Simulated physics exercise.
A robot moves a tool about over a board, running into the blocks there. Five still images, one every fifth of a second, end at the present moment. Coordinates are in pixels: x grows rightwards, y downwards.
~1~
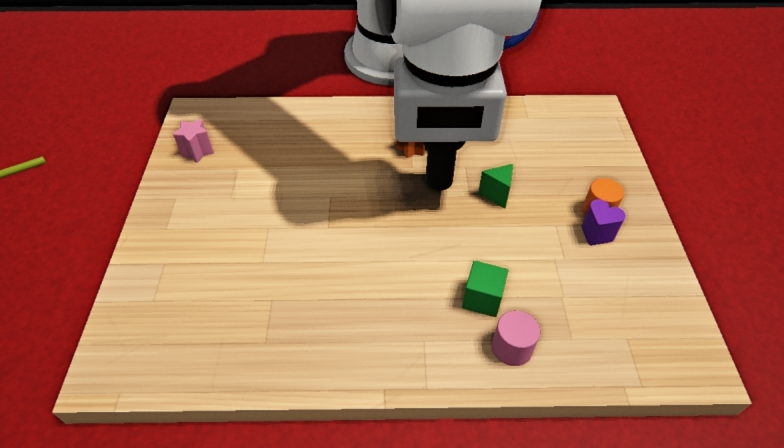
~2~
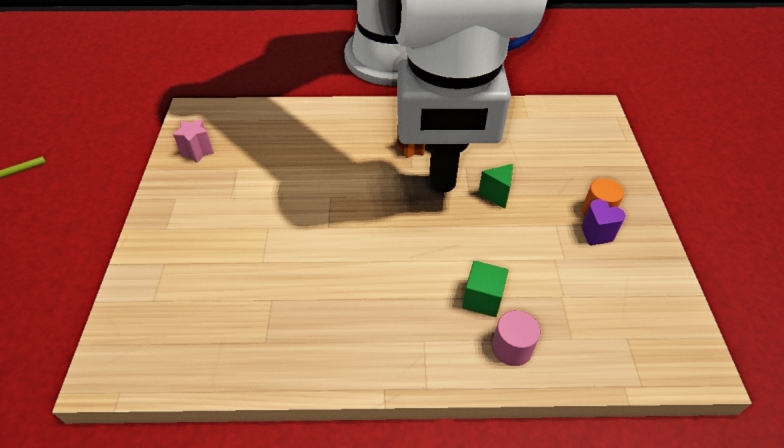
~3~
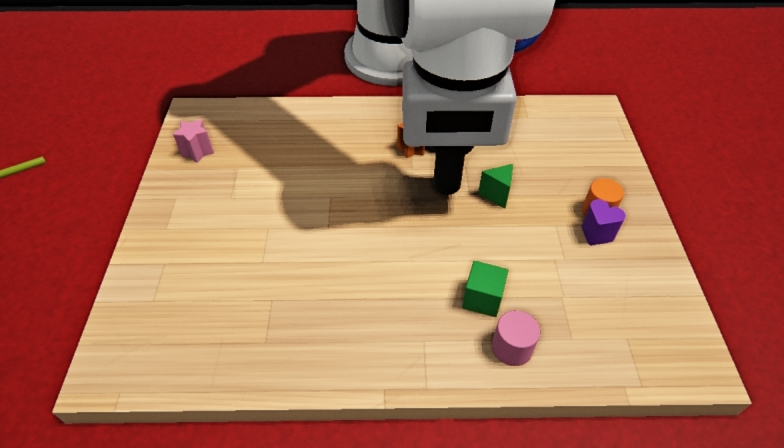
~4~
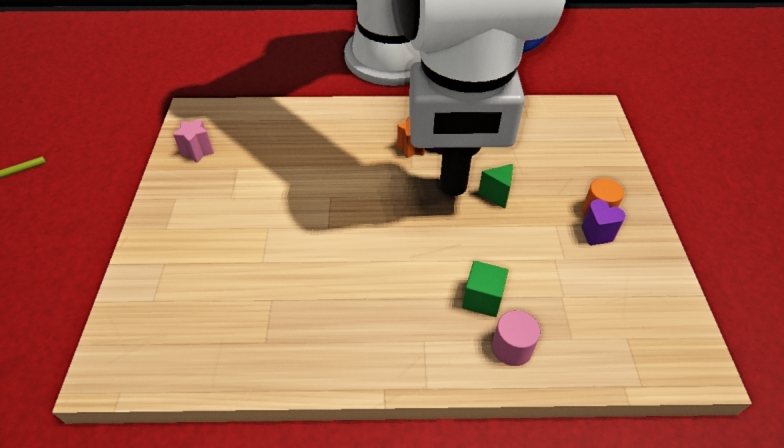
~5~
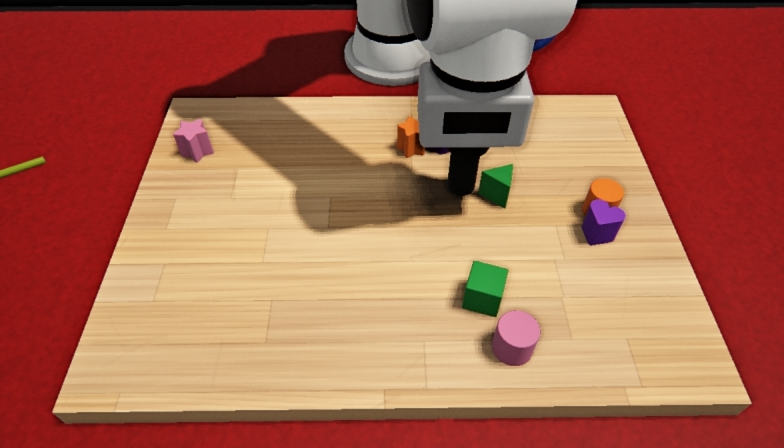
On a wooden board, a robot arm moves its black tool slightly right toward a green block.
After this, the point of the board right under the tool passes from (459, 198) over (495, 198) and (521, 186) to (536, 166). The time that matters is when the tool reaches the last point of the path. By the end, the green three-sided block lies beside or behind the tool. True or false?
The statement is true.
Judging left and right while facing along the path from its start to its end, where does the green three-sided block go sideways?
Off to the right side.
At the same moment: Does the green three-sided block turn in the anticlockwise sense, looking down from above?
No, I don't think so.
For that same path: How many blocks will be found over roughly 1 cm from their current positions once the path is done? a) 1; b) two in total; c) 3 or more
Correct choice: A.
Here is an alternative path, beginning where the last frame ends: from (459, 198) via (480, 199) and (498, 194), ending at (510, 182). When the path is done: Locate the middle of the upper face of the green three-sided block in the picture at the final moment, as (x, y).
At (541, 162).
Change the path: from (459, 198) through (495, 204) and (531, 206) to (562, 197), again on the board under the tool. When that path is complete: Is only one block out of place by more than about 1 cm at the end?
Yes, that is how it ends up.
On the path given first. One third of the way, tool (498, 187); green three-sided block (524, 171), turned 25° clockwise.
Two thirds of the way, tool (524, 174); green three-sided block (552, 164), turned 70° clockwise.
At the end, tool (540, 154); green three-sided block (558, 161), turned 90° clockwise; orange disc unmoved.
